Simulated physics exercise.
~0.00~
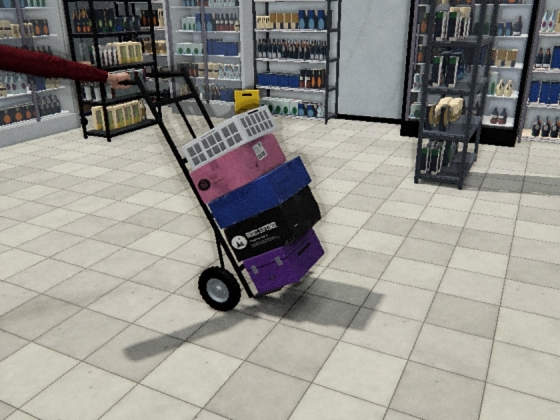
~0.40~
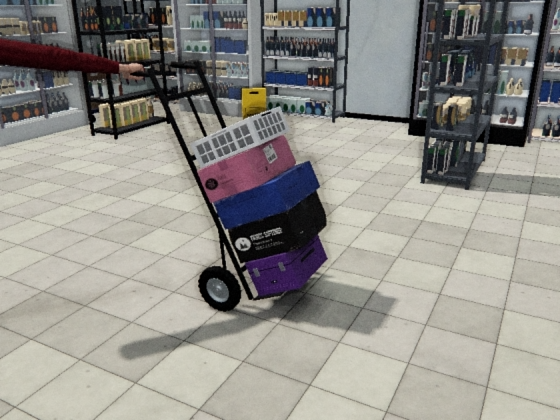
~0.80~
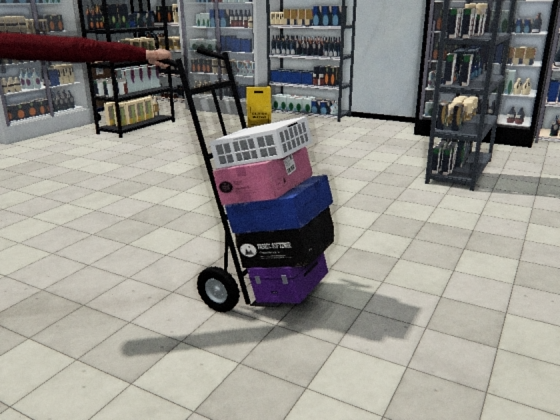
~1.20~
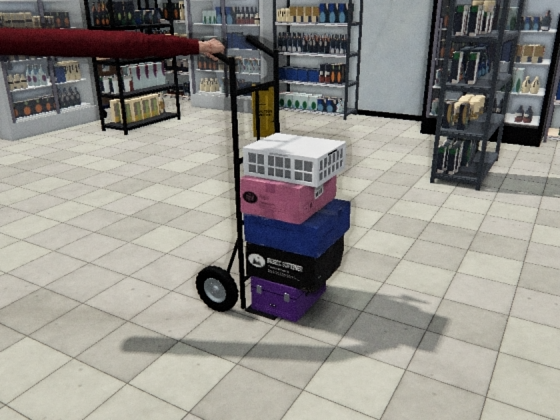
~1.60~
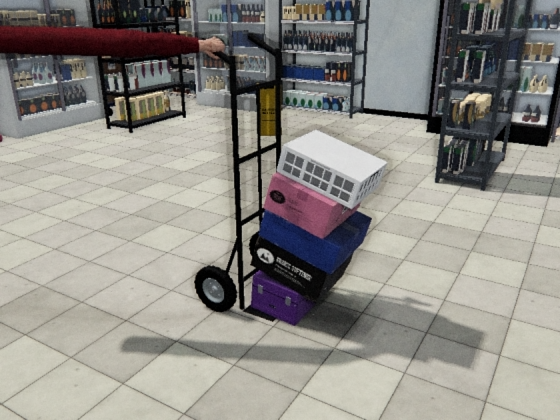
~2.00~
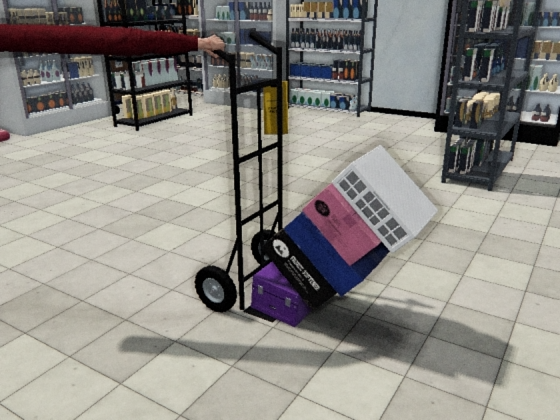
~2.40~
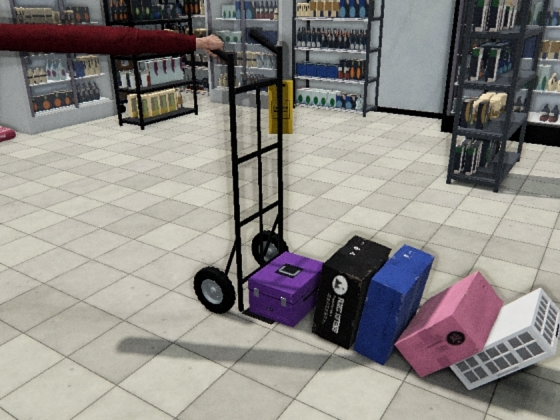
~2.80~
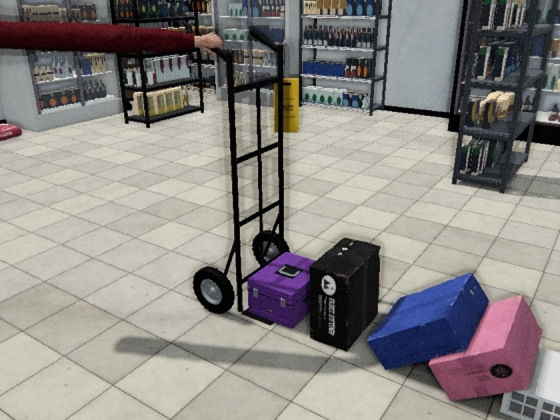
A red-sleeved arm reaches in from the left, gripping the handle of a black two-wheeled hand truck on the pale tiled floor of a shop lined with shelves of bottles, seen from slightly above. Leaning back on the truck is a stack with a purple toolbox at the bottom, then a black box, a blue box, a pink parcel and a white crate on top. The arm tips the truck forward until it stands upright. The upper four items keep going, pitching to the right off the toolbox. They tumble onto the tiles, the blue box and pink parcel rolling further over and the crate sliding toward the lower right edge. The toolbox stays by the upright truck, with the black box standing beside it.
